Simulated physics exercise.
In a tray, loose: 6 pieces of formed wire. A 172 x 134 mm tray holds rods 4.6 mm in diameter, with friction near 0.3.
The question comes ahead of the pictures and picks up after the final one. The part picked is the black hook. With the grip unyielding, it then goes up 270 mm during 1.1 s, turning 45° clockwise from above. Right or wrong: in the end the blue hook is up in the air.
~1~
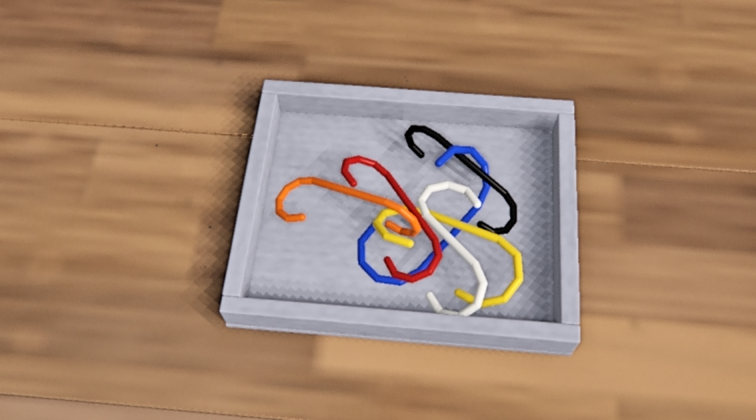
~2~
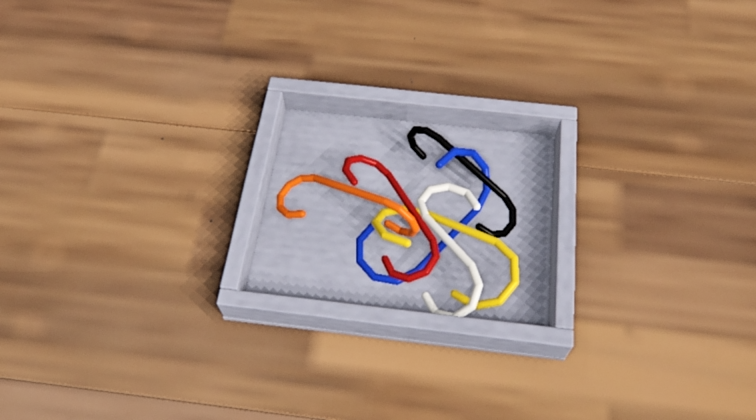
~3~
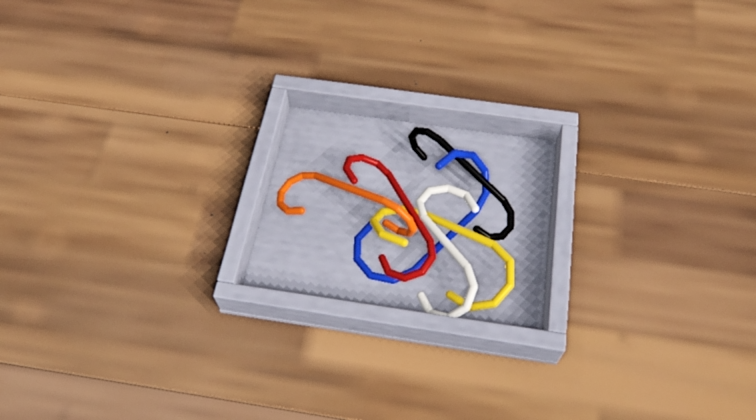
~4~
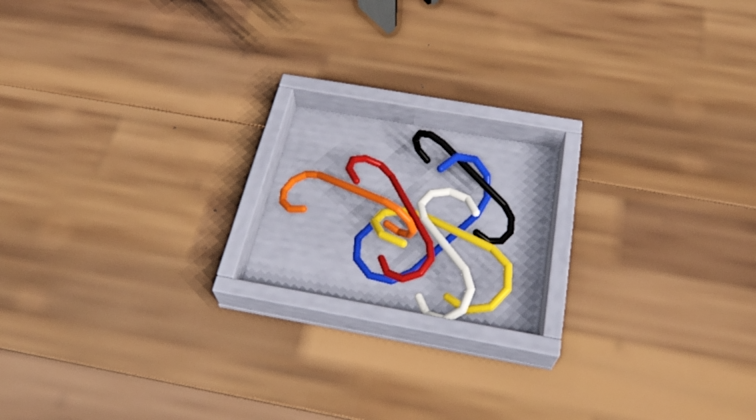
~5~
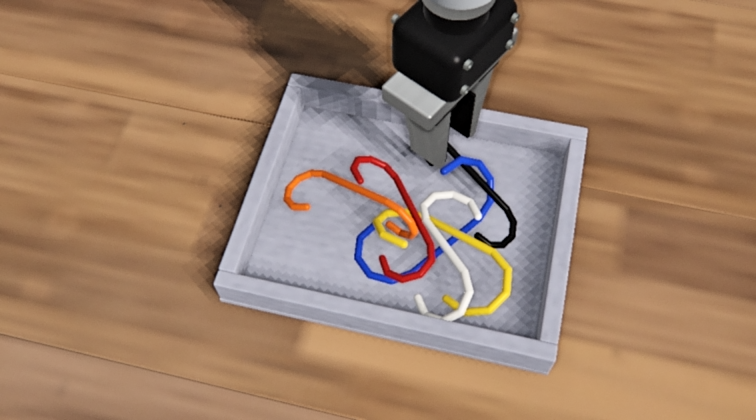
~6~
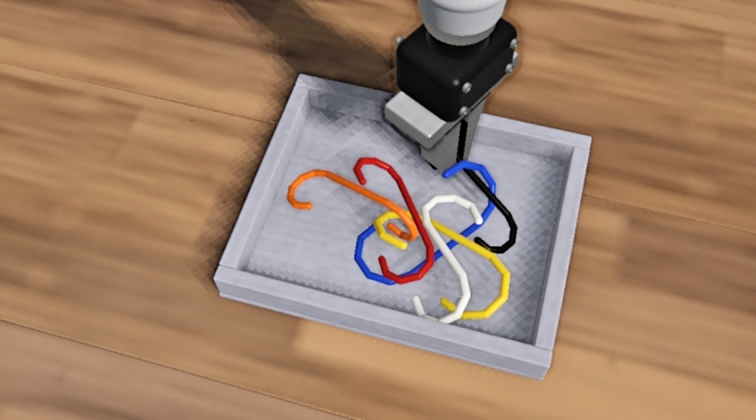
Right.
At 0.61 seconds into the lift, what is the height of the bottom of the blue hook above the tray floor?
Height: Approx. 70 mm.
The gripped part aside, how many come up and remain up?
I count 5 here.
Then, 0.33 s into the lift, lowest point more than 20 mm over the tray floor, black hook 58 mm.
Then, 0.61 s into the lift, lowest point more than 20 mm over the tray floor, black hook 158 mm, blue hook 70 mm, red hook 32 mm.
Then, 1.10 s into the lift, lowest point more than 20 mm over the tray floor, black hook 272 mm, blue hook 185 mm, red hook 135 mm, yellow hook 134 mm, white hook 122 mm, orange hook 106 mm.
End, hanging black hook 272 mm, blue hook 184 mm, red hook 142 mm, yellow hook 127 mm, white hook 121 mm, orange hook 105 mm; the other 0 are down.
